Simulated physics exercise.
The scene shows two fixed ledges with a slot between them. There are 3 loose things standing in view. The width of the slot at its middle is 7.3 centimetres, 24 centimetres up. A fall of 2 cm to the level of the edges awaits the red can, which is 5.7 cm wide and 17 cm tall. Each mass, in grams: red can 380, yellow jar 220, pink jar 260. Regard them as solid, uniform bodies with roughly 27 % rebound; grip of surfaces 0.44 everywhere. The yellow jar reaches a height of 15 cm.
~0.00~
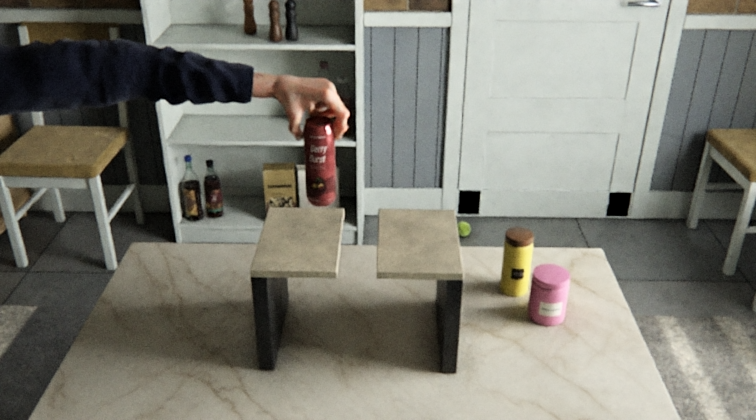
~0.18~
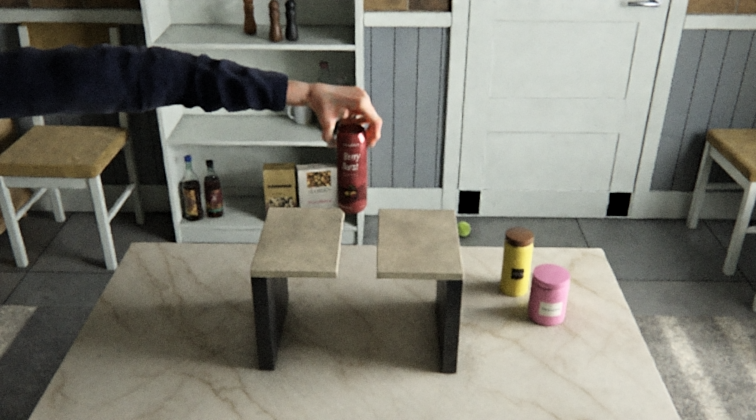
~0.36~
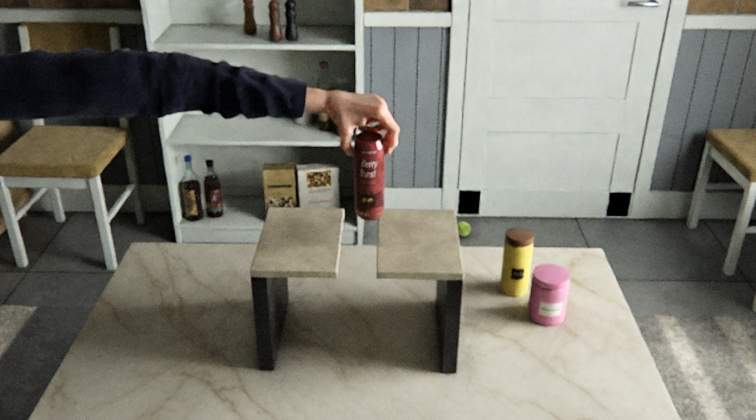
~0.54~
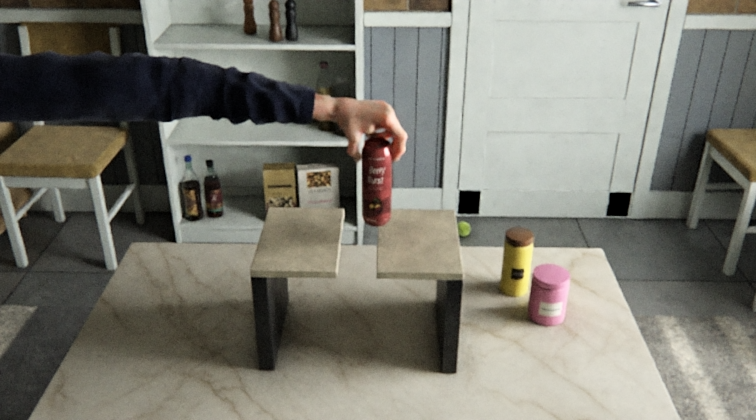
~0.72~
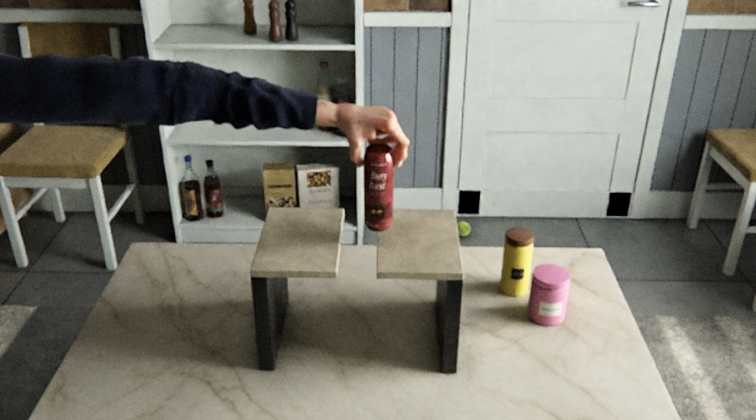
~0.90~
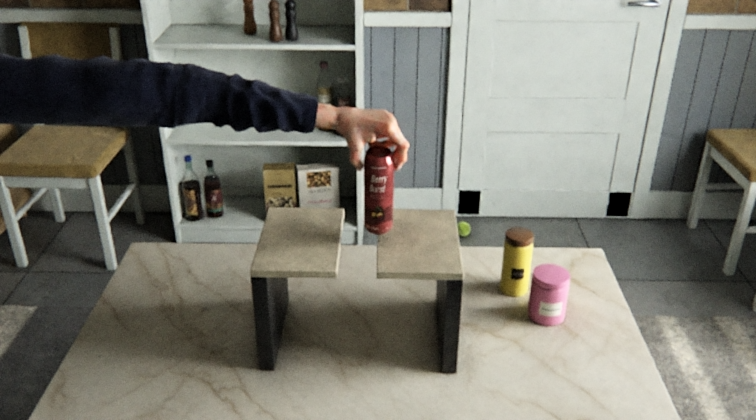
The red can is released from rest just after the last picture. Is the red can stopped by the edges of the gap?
Yes, it stays up.
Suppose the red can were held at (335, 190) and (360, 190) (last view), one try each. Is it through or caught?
Attempt 1: Held; attempt 2: Passed.
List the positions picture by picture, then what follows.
In the first picture, 13 cm from its drop point; red can (320, 163); yellow jar (517, 262).
In the second picture, 7 cm from its drop point; red can (352, 170); yellow jar (517, 262).
In the third picture, 4 cm from its drop point; red can (369, 177); yellow jar (517, 262).
In the fourth picture, 2 cm from its drop point; red can (377, 183); yellow jar (517, 262).
In the fifth picture, 1 cm from its drop point; red can (379, 189); yellow jar (517, 262).
The sixth picture shows poised above the slot; red can (379, 192); yellow jar (517, 262).
By 1.10 s, red can 2 cm from its spot near (379, 201).
By 1.60 s, red can resting near (379, 201).
When it is over (1.9 s), all 3 within 4 cm of the start. End places, in pixels of the last picture, red can near (379, 201). The can is caught.
